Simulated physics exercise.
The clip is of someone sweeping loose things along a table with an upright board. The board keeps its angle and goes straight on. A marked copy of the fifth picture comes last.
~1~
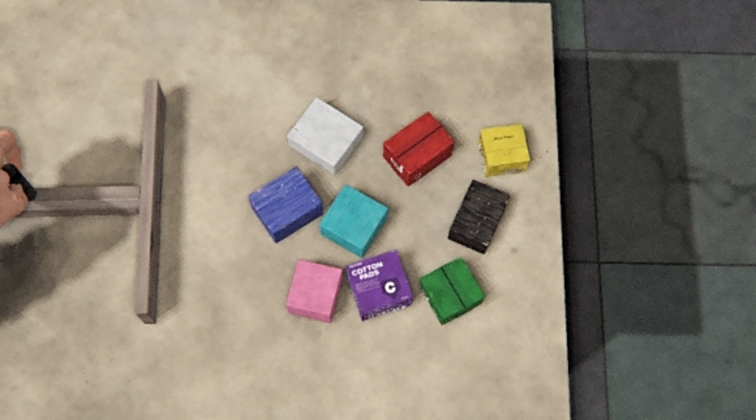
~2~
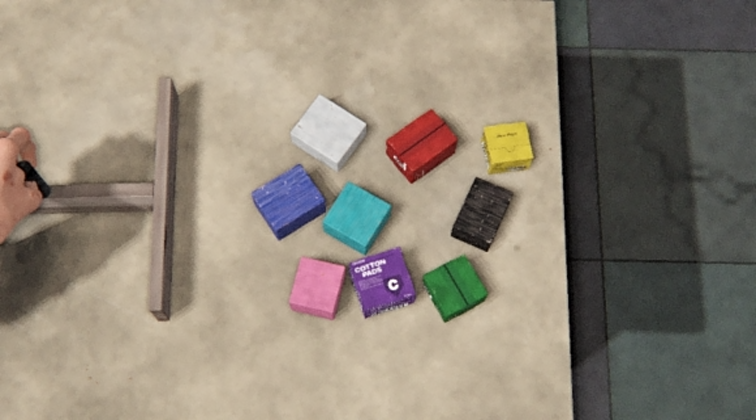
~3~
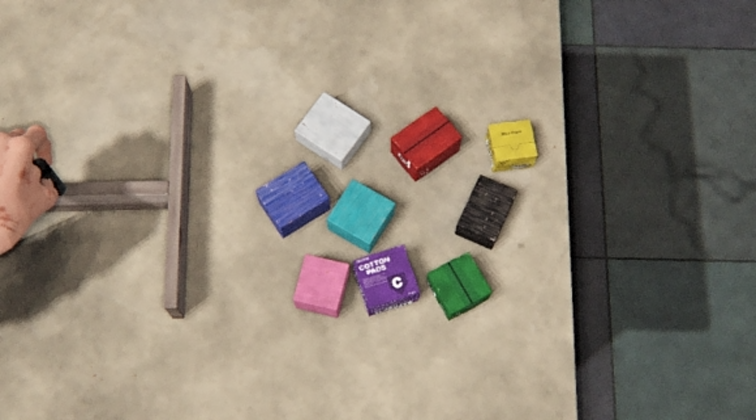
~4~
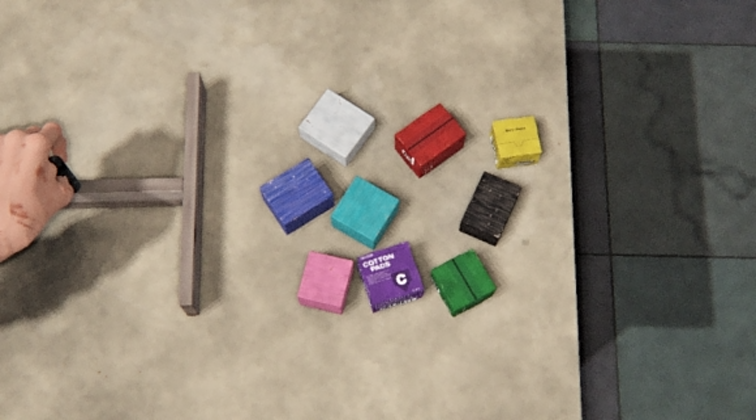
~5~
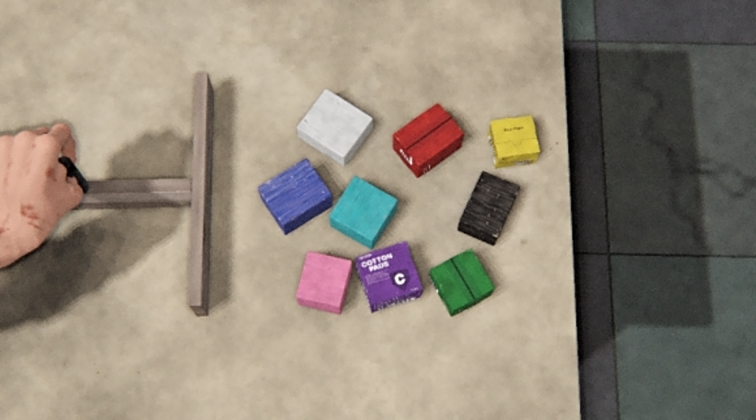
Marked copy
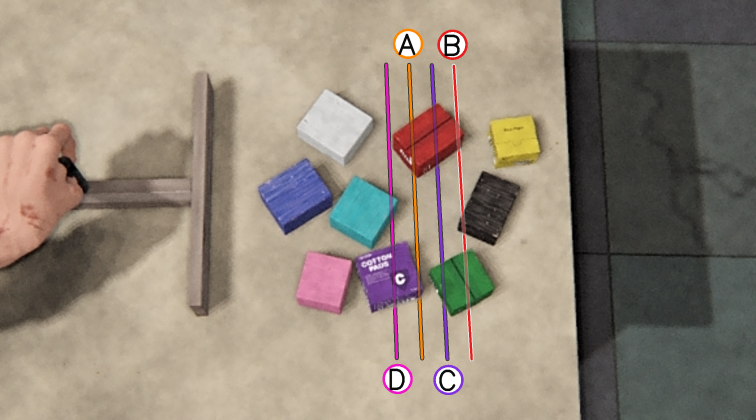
A hand slid an upright wooden board a short way to the right across a table, narrowing the gap to nine loose, colourful blocks and packets, which stayed practically where they were, untouched.
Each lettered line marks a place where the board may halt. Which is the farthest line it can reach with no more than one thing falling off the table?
As far as mark C.
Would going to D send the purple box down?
No.
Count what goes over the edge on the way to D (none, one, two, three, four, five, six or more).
By then, none.
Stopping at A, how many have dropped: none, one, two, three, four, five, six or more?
By then, none.
On the copy, A at (415, 205); B at (462, 205); C at (439, 205); D at (391, 204).
On C. First, board (285, 186); turquoise block (382, 218); blue block (331, 196).
Then, board (370, 188); green box (503, 287); black block (498, 210).
Finally, board (436, 189); green box (570, 292); yellow packet (562, 147); none fallen.
By contrast, A is within the limit but short; B drops two; D is within the limit but short.
